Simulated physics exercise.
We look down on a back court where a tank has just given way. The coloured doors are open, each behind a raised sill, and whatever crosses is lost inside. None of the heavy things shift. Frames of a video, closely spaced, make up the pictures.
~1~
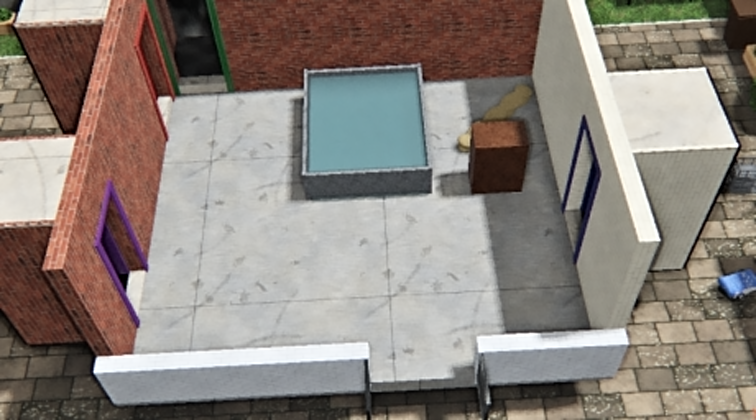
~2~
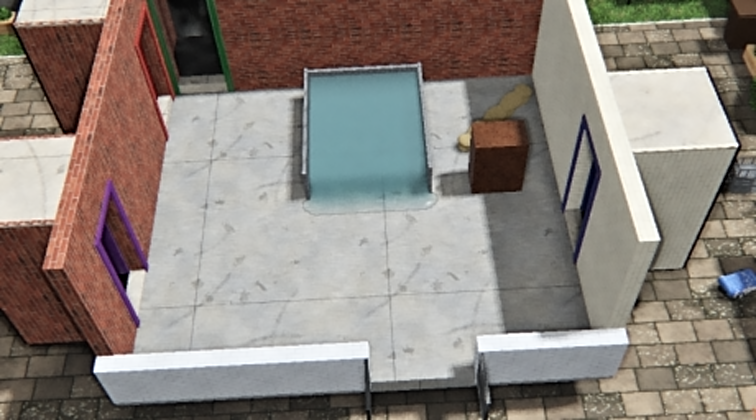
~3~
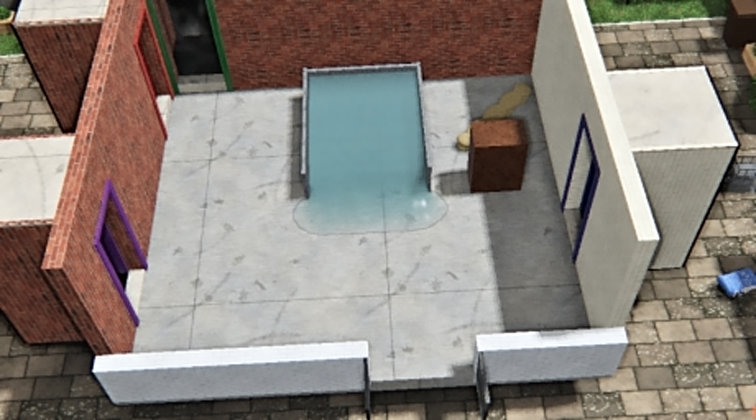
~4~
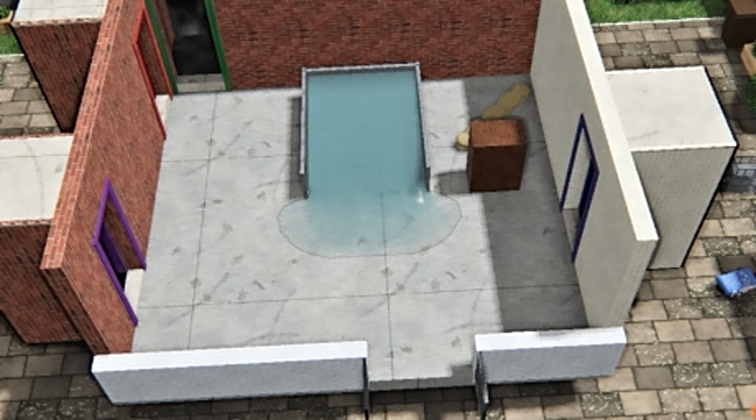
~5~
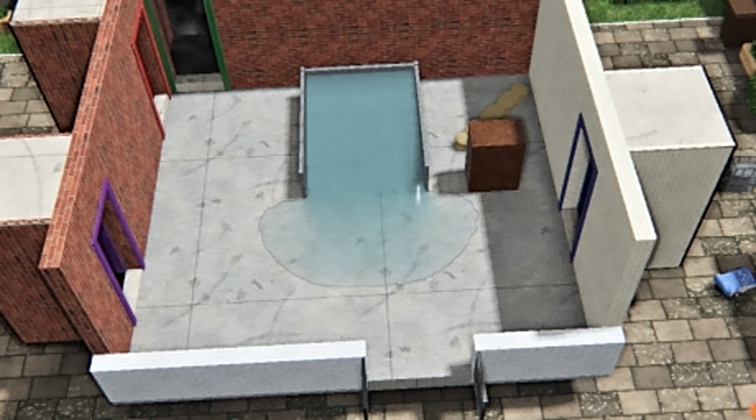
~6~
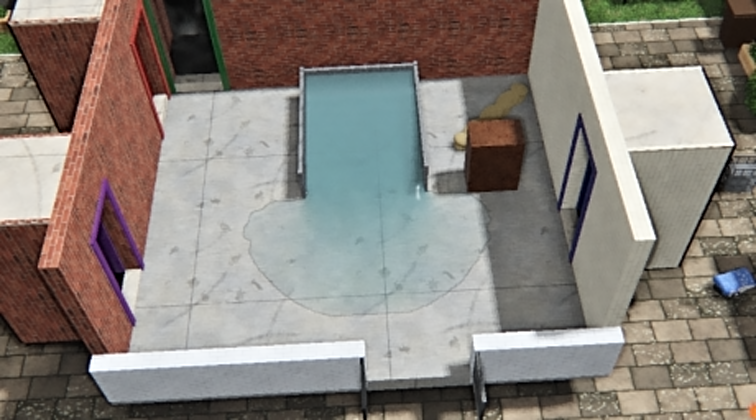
Water poured out of the open front of the raised tank and spread across the pale paved floor in a widening, rounded sheet, while the brown block to the right of it stayed put.
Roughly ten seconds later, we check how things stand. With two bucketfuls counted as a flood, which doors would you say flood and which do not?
I would say the red door does not; the blue door does not; the green door does not; the purple door floods.
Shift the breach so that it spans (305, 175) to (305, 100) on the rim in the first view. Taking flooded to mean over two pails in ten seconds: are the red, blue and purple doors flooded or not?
Red door exceeds the limit, blue door stays within the limit, purple door exceeds the limit.
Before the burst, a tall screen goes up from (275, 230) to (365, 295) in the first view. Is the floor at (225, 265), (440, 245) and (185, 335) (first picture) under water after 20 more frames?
Taking the points in turn, they are high and dry, inundated and high and dry.
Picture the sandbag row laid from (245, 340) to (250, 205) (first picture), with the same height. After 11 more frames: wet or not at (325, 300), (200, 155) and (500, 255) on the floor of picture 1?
Sequence check: Soaked through / left alone / soaked through.
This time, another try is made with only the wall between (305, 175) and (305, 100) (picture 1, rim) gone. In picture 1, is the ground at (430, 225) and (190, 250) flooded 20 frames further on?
Unwetted, then submerged.
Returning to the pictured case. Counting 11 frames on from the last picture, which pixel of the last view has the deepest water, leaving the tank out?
Check roughly (337, 356).
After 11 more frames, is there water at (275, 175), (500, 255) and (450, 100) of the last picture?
Result, in the order given: Not wetted / wetted / not wetted.
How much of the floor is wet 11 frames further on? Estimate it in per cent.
That works out at 50 %.
A moment on, water covers 40 % of the floor; the red door not reached, the blue door not reached, the green door not reached, the purple door not reached.
Next, water covers 50 % of the floor; the red door not reached, the blue door not reached, the green door not reached, the purple door not reached.
Then, water covers 50 % of the floor; the red door not reached, the blue door wet at the sill, nothing in, the green door not reached, the purple door under two buckets in.
Later, water covers 80 % of the floor; the red door wet at the sill, nothing in, the blue door wet at the sill, nothing in, the green door wet at the sill, nothing in, the purple door over two buckets in.
In the end, water covers 95 % of the floor; the red door wet at the sill, nothing in, the blue door wet at the sill, nothing in, the green door wet at the sill, nothing in, the purple door over two buckets in.
